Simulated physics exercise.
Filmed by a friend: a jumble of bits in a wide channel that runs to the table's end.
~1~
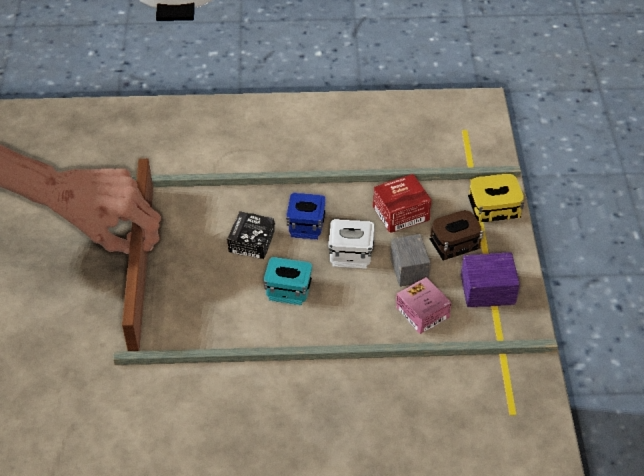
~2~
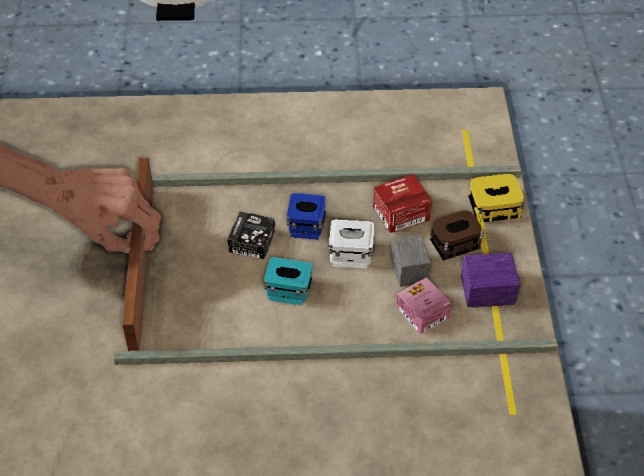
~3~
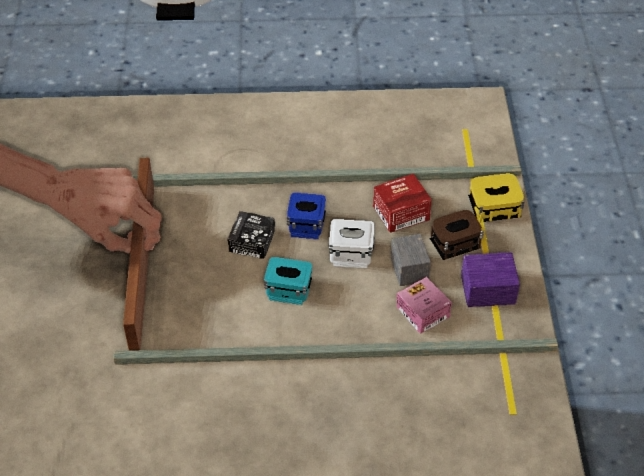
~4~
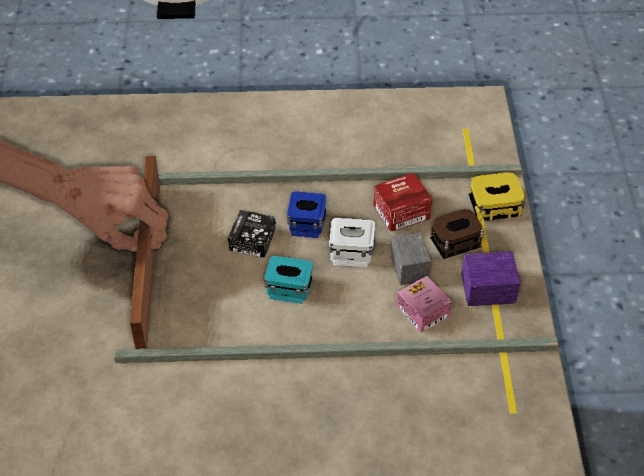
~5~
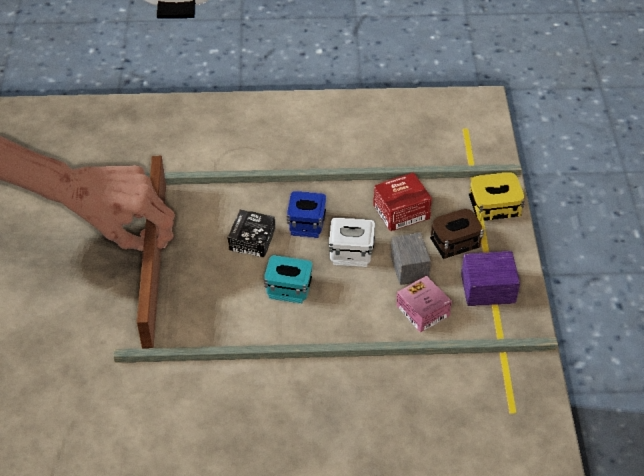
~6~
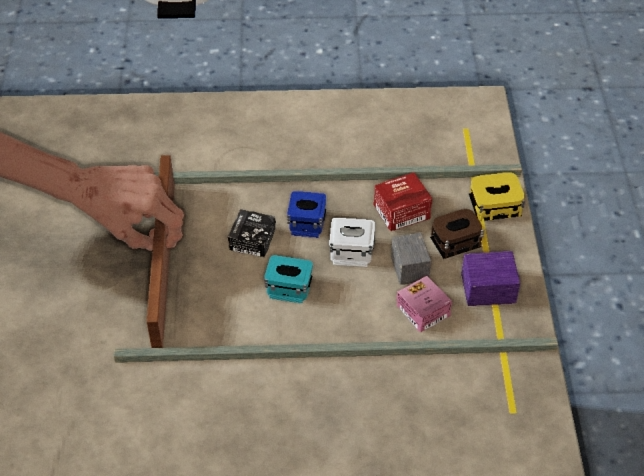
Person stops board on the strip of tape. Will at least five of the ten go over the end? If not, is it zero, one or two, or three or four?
Yes: You'd see five or more of the bits go off the end there.
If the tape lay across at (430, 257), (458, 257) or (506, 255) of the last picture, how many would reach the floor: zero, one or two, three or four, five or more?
In turn: Either one or two, 3 or 4, five or over.
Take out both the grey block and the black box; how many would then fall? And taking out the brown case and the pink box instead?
First 4, then 5.
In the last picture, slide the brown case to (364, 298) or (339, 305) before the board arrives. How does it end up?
Taking them in order, it stays put and then it stays put.
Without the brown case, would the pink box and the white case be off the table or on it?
Well, the pink box is still there while the white case is still there.
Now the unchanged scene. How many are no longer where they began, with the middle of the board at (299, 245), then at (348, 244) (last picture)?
By then 4, and later 6.
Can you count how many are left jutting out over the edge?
The overhang total is 0.
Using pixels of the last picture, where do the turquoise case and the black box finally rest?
In order, first (513, 274), then (502, 206).
Soon after, none off yet; yellow case at rest near (496, 197); purple block at rest near (490, 278); brown case at rest near (457, 233).
After that, one off so far; yellow case on its way down near (549, 303); purple block displaced about its own width near (534, 280); brown case displaced about its own width near (498, 225).
In the end, the number that fall off is five or more; gone, blue case, red box, grey block, brown case, purple block and yellow case.
